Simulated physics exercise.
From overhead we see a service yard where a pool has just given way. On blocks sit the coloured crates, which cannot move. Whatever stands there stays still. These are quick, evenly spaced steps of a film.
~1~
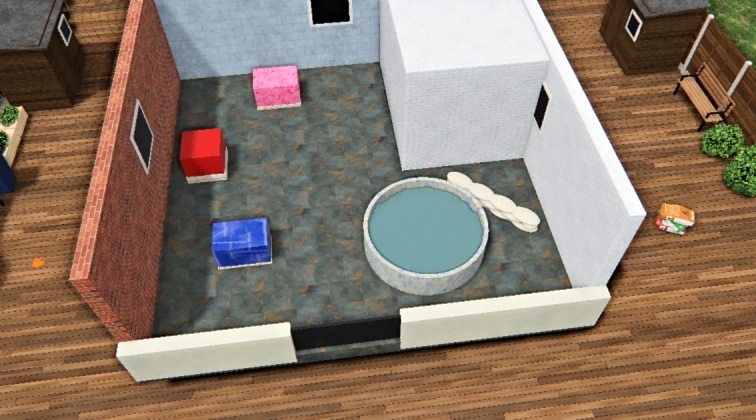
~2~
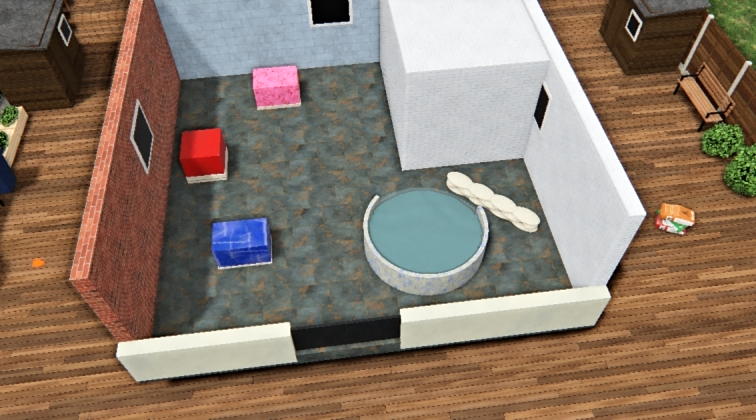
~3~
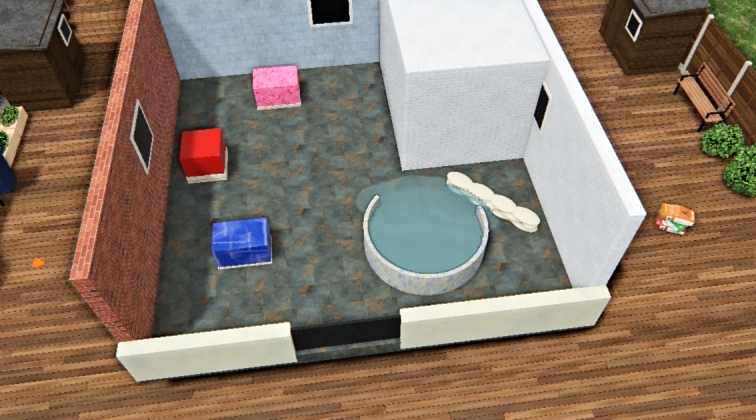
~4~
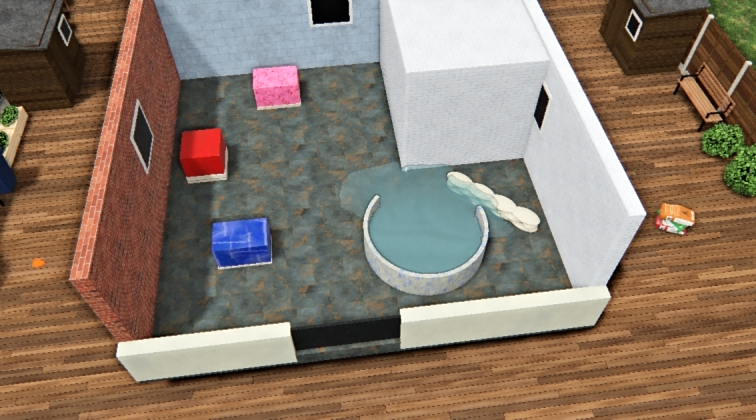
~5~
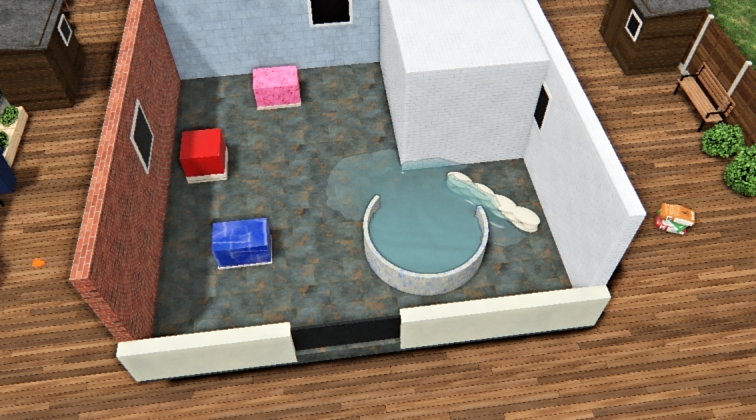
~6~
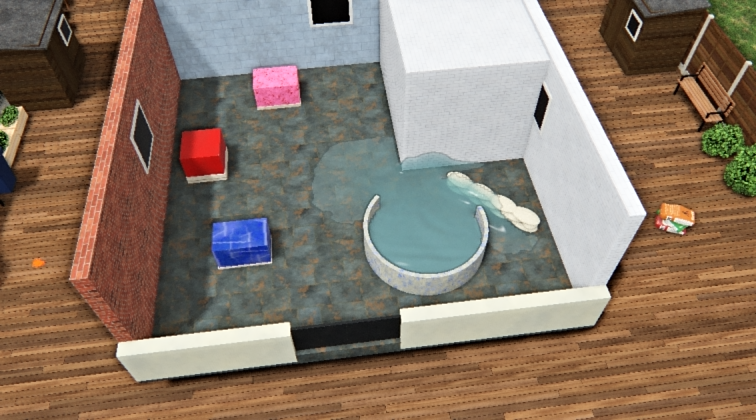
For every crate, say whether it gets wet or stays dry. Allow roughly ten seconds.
My prediction: The pink crate will not stay dry; the red crate will come through untouched; the blue crate will not stay dry.
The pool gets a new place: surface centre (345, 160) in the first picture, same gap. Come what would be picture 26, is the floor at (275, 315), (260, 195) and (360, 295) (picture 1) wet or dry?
The first spot is not reached, the second not reached, and the third not reached.
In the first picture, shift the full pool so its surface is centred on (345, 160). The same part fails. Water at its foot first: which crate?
I'd say the pink one is first.
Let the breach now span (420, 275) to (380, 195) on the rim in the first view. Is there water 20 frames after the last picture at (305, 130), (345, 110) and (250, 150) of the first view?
Point by point: Unwetted, unwetted, drenched.
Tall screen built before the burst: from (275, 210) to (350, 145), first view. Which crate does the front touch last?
Looks like the one in red.
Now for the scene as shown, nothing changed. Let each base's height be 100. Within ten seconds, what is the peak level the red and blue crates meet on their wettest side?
I'd put it at some 80 % for one and some 160 % for the other, in that order.
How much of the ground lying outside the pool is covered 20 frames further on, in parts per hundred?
Around 65 in a hundred.
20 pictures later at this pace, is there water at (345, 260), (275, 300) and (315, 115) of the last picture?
Going through them one by one, the first is spared, the second spared and the third waterlogged.
A moment on, water covers 30 % of the floor; the pink crate water round its plinth, the red crate not reached, the blue crate not reached.
Next, water covers 45 % of the floor; the pink crate water round its plinth, the red crate not reached, the blue crate not reached.
Then, water covers 65 % of the floor; the pink crate water round its plinth, the red crate water round its plinth, the blue crate water round its plinth.
Later, water covers 85 % of the floor; the pink crate water round its plinth, the red crate water round its plinth, the blue crate water round its plinth.
In the end, water covers 95 % of the floor; the pink crate was topped, the red crate stayed above the water, the blue crate was topped.
